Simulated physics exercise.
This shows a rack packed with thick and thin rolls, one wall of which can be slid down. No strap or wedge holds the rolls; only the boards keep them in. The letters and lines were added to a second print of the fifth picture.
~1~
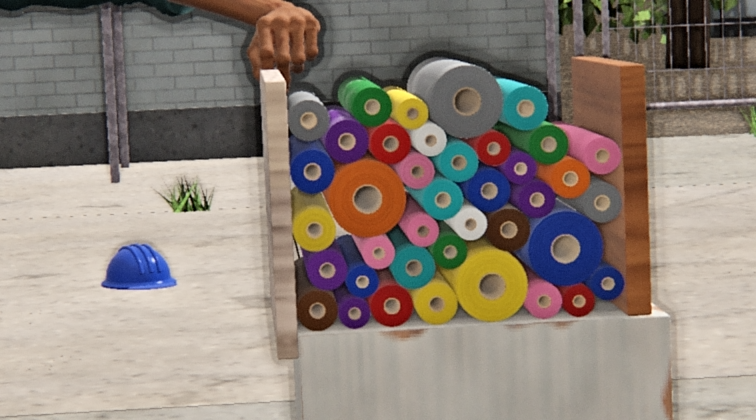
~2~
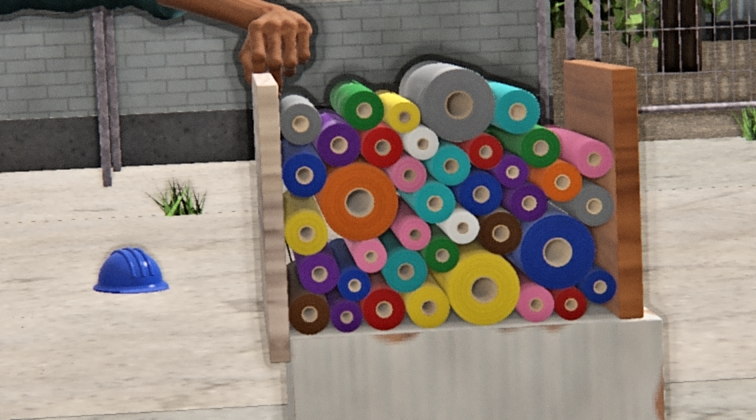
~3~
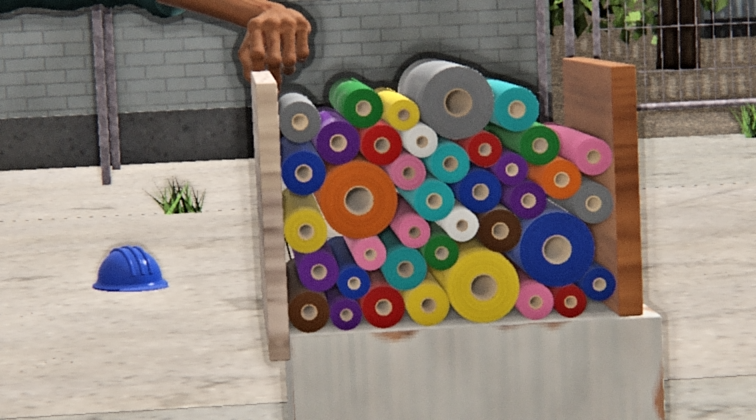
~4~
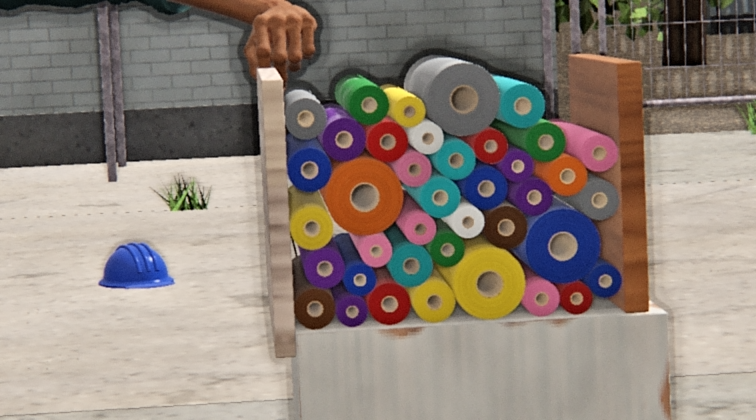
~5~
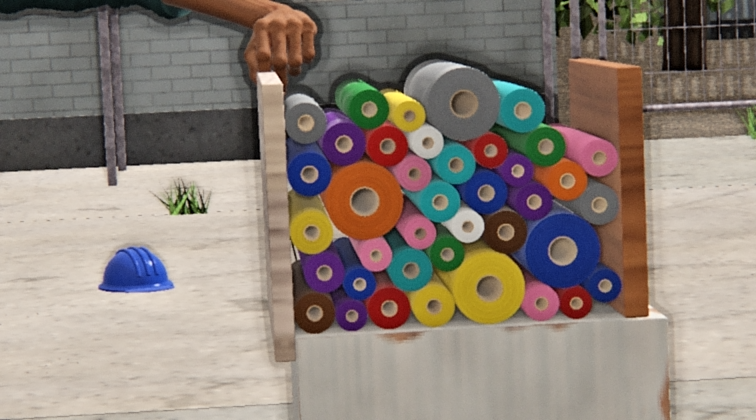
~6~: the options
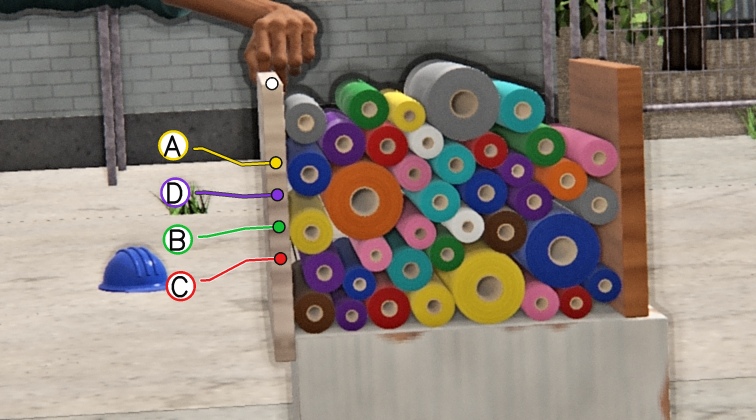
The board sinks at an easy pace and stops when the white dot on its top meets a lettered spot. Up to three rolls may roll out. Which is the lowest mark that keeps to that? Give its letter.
Mark D is as low as it can go.
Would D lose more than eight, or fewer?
Fewer than eight.
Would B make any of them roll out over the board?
Yes, at B.
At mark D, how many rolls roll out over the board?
It comes to one.
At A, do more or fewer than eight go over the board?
At A, fewer than eight.
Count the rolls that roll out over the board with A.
It comes to none.
On the marked copy, A at (276, 163); B at (279, 227); C at (280, 259); D at (277, 195); the white dot at (272, 84).
Taking D. A third of the way, top of the board (285, 139).
Two thirds of the way, top of the board (288, 194).
When it is over, top of the board (288, 194), one out over the board.
As for the rest, A none out over the board; B four out over the board; C four out over the board.
